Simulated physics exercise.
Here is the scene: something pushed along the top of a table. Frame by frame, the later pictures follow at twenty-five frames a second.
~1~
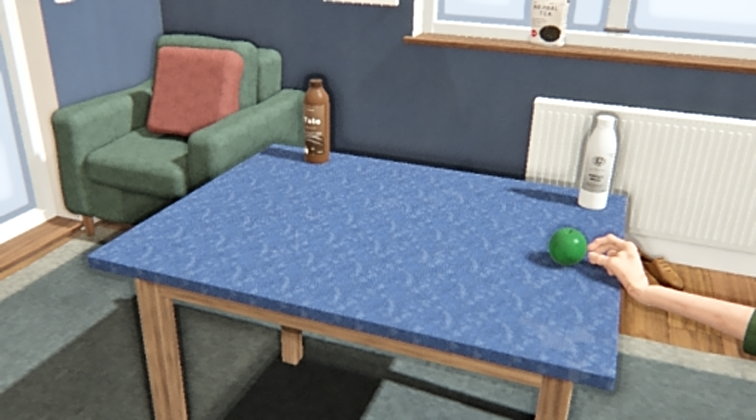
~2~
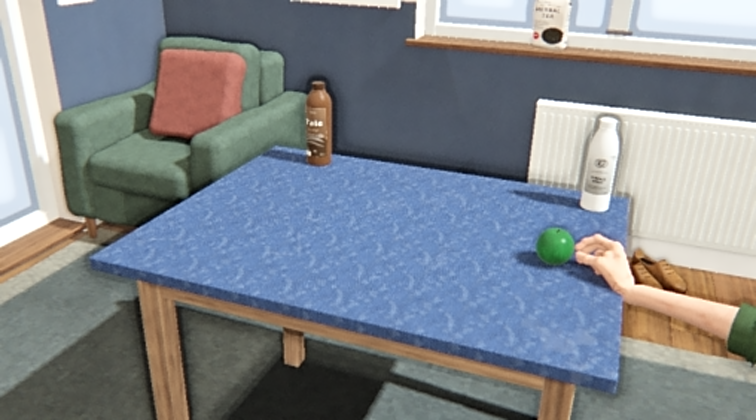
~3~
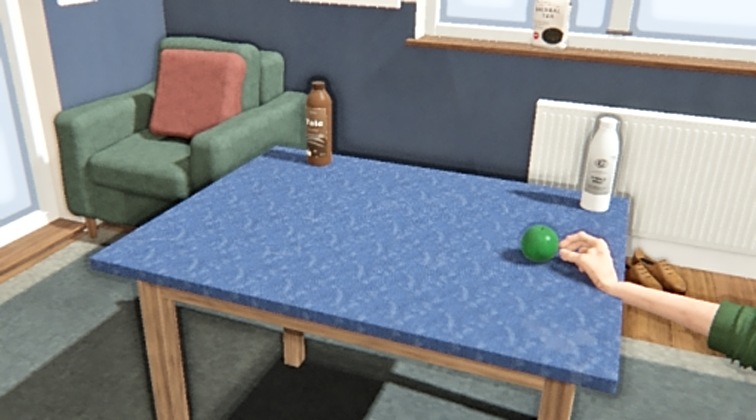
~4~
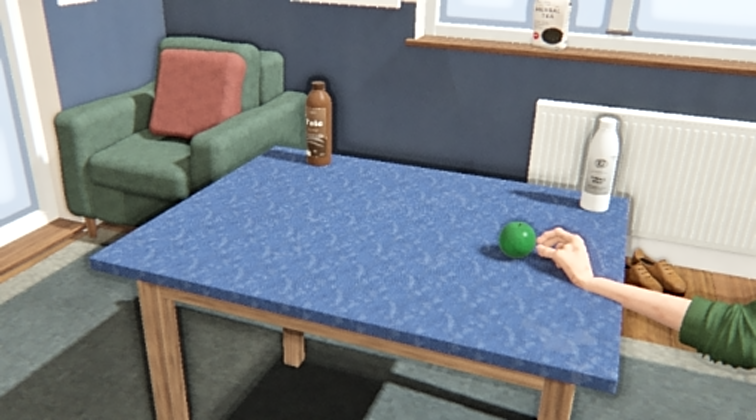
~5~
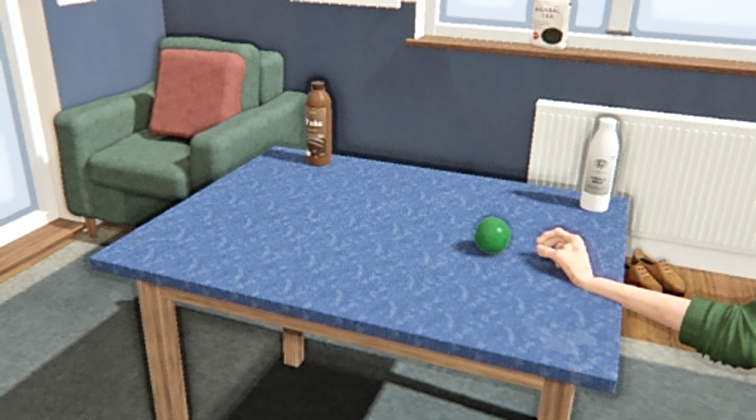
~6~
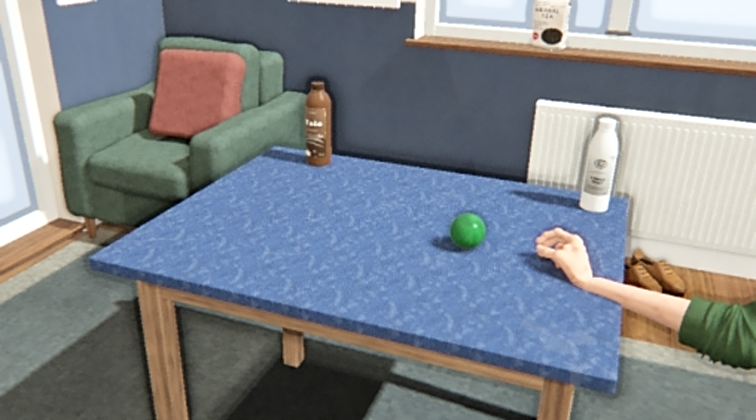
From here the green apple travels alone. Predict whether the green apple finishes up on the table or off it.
Off the table.
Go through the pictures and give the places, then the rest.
In the first frame, under the hand; green apple (567, 247).
In the second frame, under the hand; green apple (555, 246).
In the third frame, under the hand; green apple (540, 244).
In the fourth frame, green apple (517, 240).
In the fifth frame, green apple (492, 235) displaced about its own width.
In the sixth frame, green apple (467, 231) displaced about its own width.
Then, 0.40 s past the last view, green apple displaced well along near (260, 195).
Then, 0.80 s past the last view, green apple now off the table.
Finally, off the table, green apple.
